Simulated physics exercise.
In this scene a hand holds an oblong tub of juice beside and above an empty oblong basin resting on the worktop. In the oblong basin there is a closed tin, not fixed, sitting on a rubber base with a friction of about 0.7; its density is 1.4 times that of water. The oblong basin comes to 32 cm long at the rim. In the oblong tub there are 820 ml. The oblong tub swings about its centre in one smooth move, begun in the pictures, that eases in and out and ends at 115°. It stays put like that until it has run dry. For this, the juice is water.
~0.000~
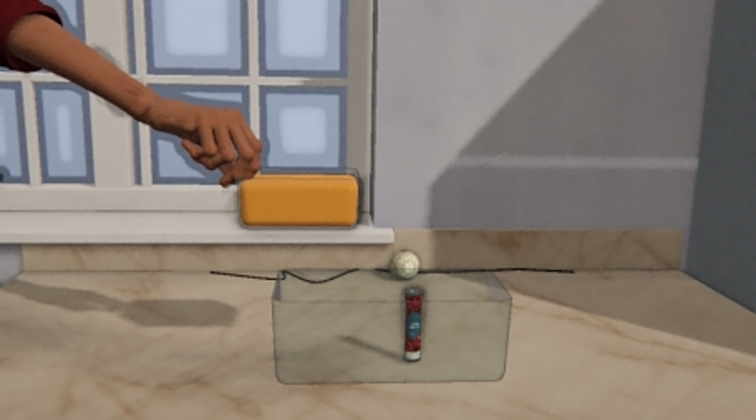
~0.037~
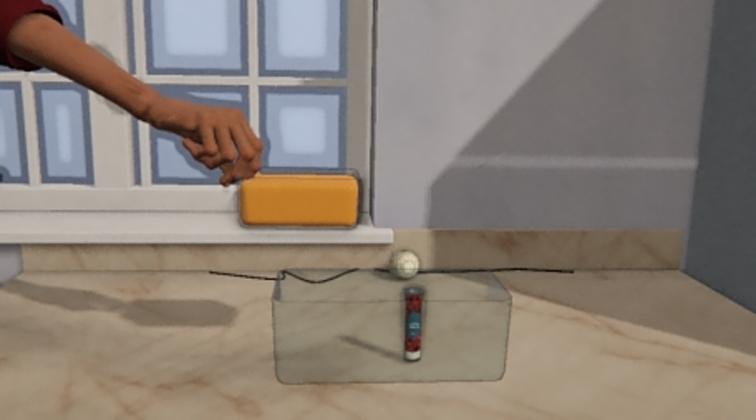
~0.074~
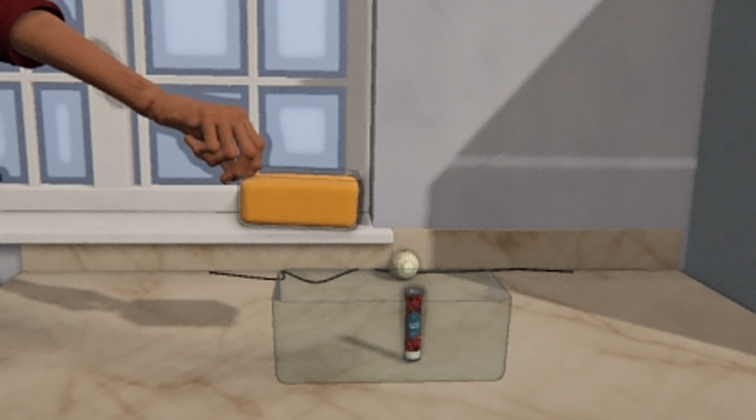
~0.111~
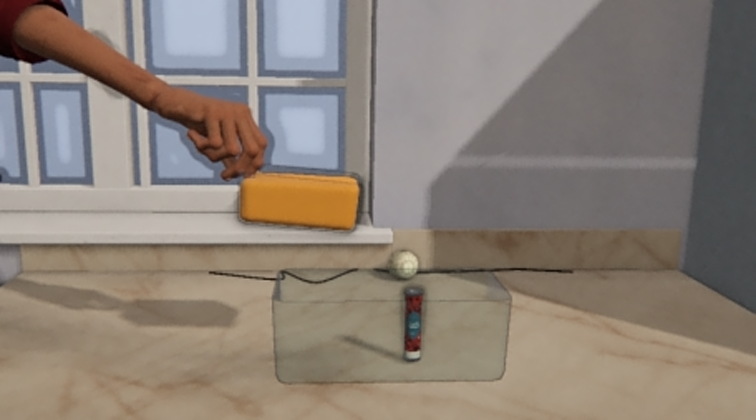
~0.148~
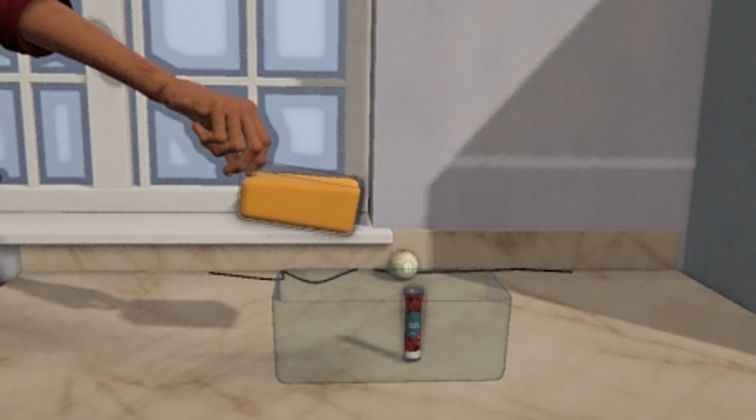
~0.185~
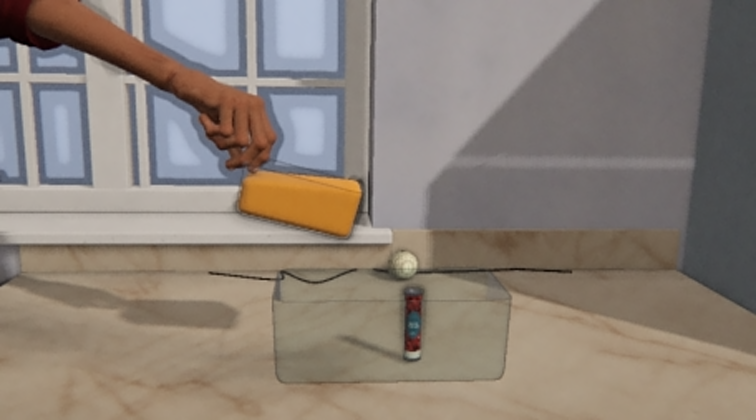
The clip shows a hand at an oblong orange tub above and to the left of a clear oblong basin holding a small closed tin on a marbled worktop; the tub, level at first, gradually tilts modestly down to the right.
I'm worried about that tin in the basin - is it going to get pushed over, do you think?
It tumbles.
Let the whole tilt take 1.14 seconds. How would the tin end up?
Result: Tin tipped over.
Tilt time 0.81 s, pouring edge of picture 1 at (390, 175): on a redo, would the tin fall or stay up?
Then the tin remains standing.
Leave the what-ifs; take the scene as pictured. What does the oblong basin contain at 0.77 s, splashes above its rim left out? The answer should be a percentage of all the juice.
Some 94 per cent.
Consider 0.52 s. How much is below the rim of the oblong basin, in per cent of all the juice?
Near 28 in a hundred.
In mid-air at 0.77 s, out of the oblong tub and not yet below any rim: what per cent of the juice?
Roughly 2 per cent.
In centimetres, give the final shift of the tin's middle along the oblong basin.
In the end the tin's centre has shifted about 6.5 centimetres.
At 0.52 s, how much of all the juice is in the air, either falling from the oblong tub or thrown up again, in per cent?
I'd say close to 44 per cent.
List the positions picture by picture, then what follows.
In the first frame, it leans 0°; its right rim is at (358, 175); the juice meets the walls at (243, 179) and (356, 180); the oblong basin's rim runs from (276, 286) to (501, 285); the tin's top is at (414, 295).
In the second frame, it leans 1°; its right rim is at (358, 175); the juice meets the walls at (243, 179) and (357, 180).
In the third frame, it leans 2°; its right rim is at (359, 177); the juice meets the walls at (244, 179) and (357, 181).
In the fourth frame, it leans 5°; its right rim is at (360, 180); the juice meets the walls at (244, 178) and (358, 183).
In the fifth frame, it leans 9°; its right rim is at (361, 184); the juice meets the walls at (245, 177) and (359, 184).
In the sixth frame, it leans 14°; its right rim is at (361, 189); the juice meets the walls at (245, 177) and (361, 185).
After 0.52 s the tilt is 83° and 27 per cent is still to pour; the tin stands where it began.
After 0.77 s the tilt is 114° and 2 per cent is still to pour; the tin leans 36°.
After 1.03 s the tilt is 115° and 0 per cent is still to pour; the tin lies on its side.
After 1.31 s the tilt is 115° and 0 per cent is still to pour; the tin lies on its side.
In the end the tin lies on its side.
